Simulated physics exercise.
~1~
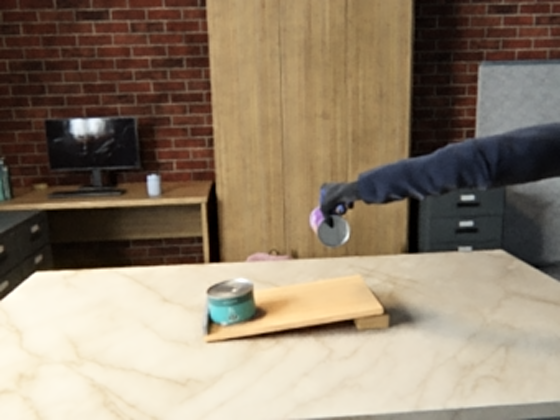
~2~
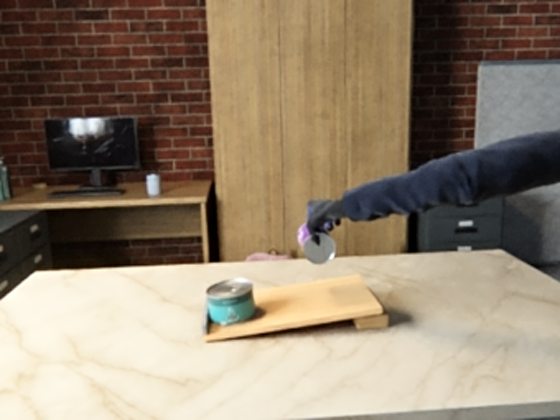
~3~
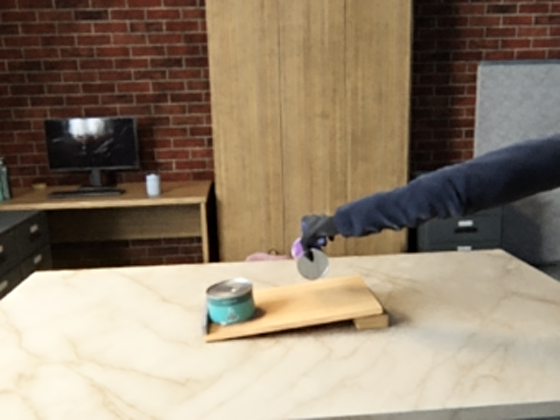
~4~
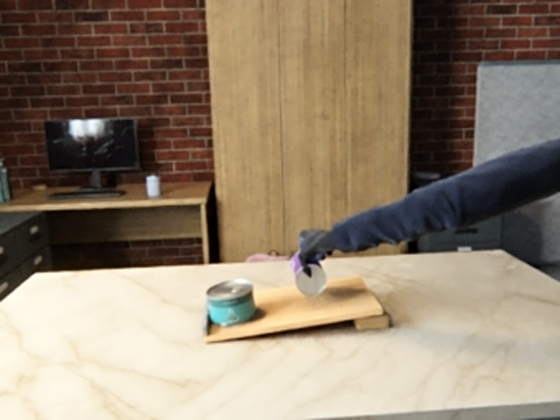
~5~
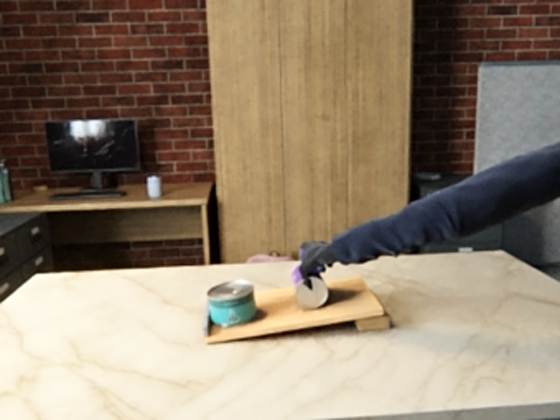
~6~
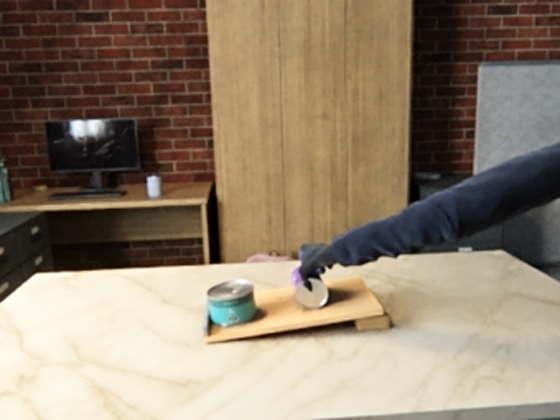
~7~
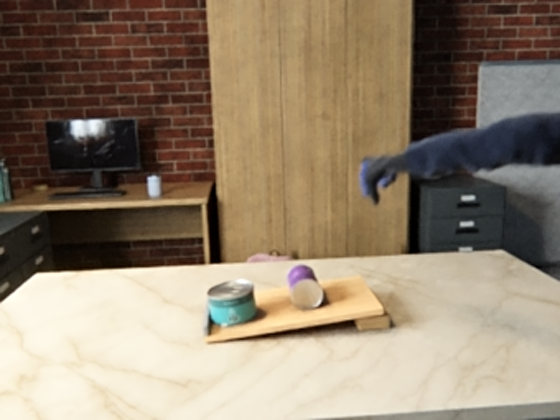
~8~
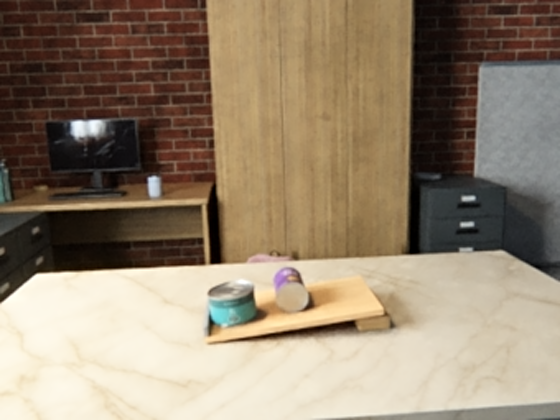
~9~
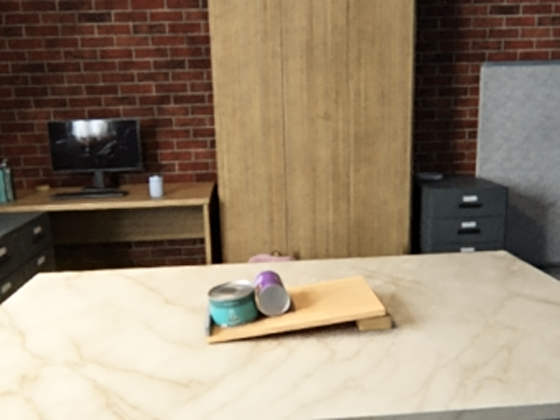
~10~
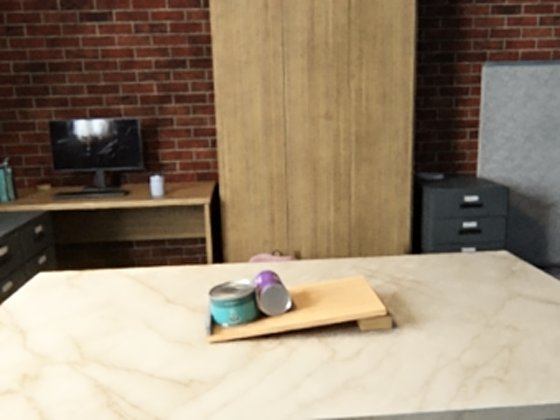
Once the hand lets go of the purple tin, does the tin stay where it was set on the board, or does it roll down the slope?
It rolls down the slope to the left and ends up by the turquoise tub.
